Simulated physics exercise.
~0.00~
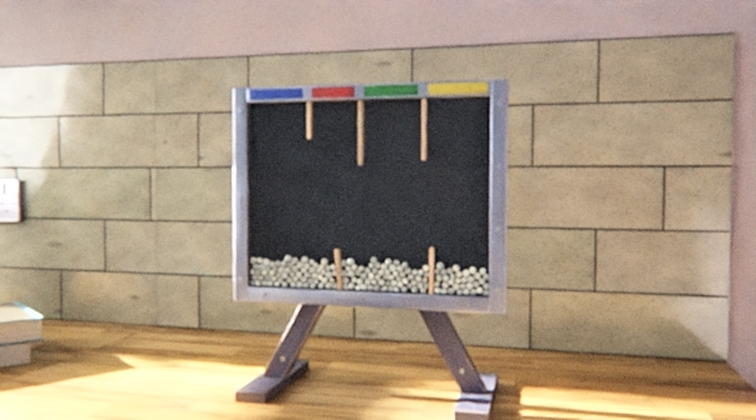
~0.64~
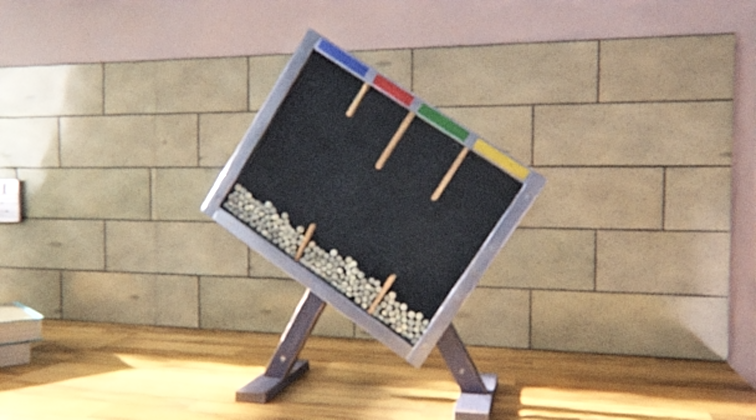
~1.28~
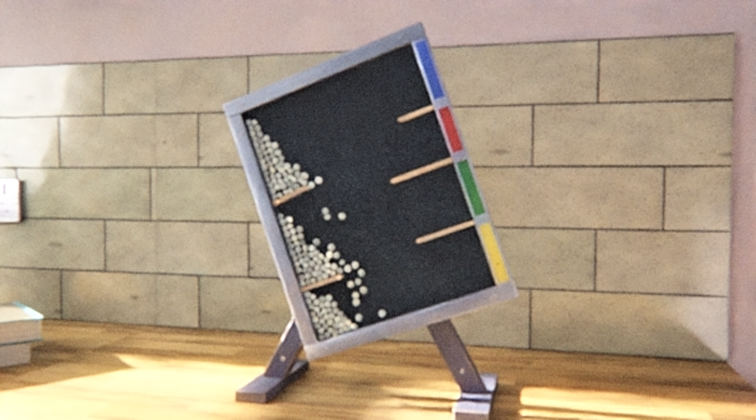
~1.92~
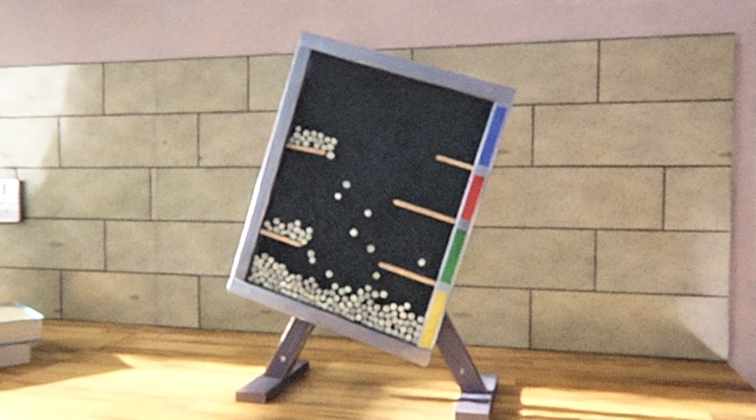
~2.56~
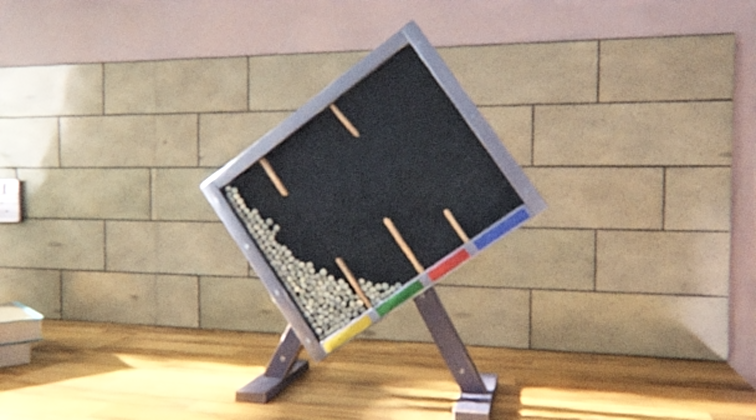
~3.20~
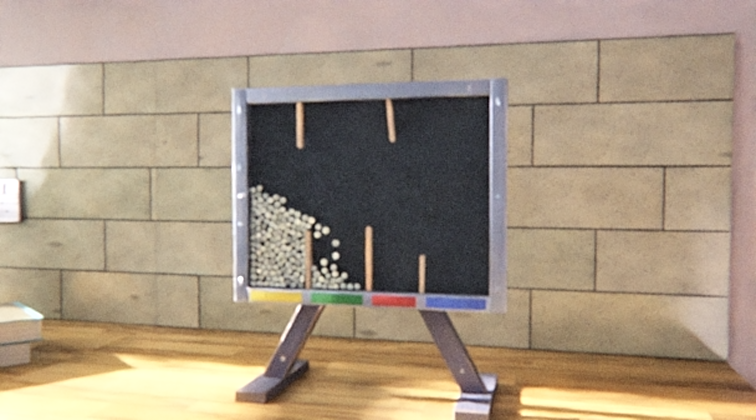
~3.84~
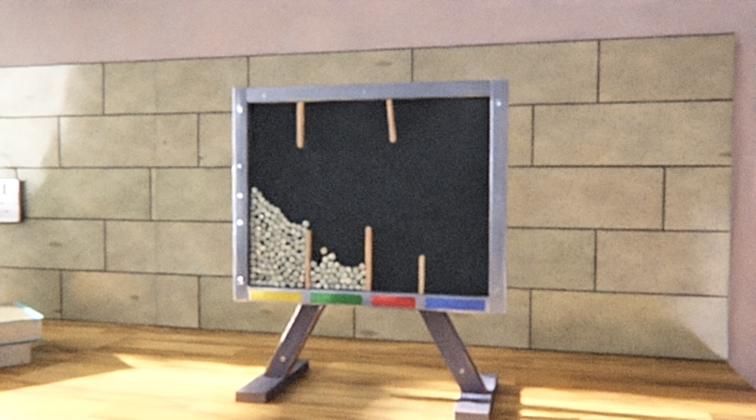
A flat, dark-faced box with a pale metal rim turns on its stand on a wooden counter before a tan block wall, seen from the front by a still camera. Blue, red, green and yellow tape marks four pockets along its top, and small whitish balls lie along the bottom. The box tips clockwise, and the balls slide toward the lower right. As it rolls onto its side, they spill off wooden dividers toward the yellow corner. It stops upside down, balls heaped over yellow at left, some spilling into green, while red and blue stay empty.
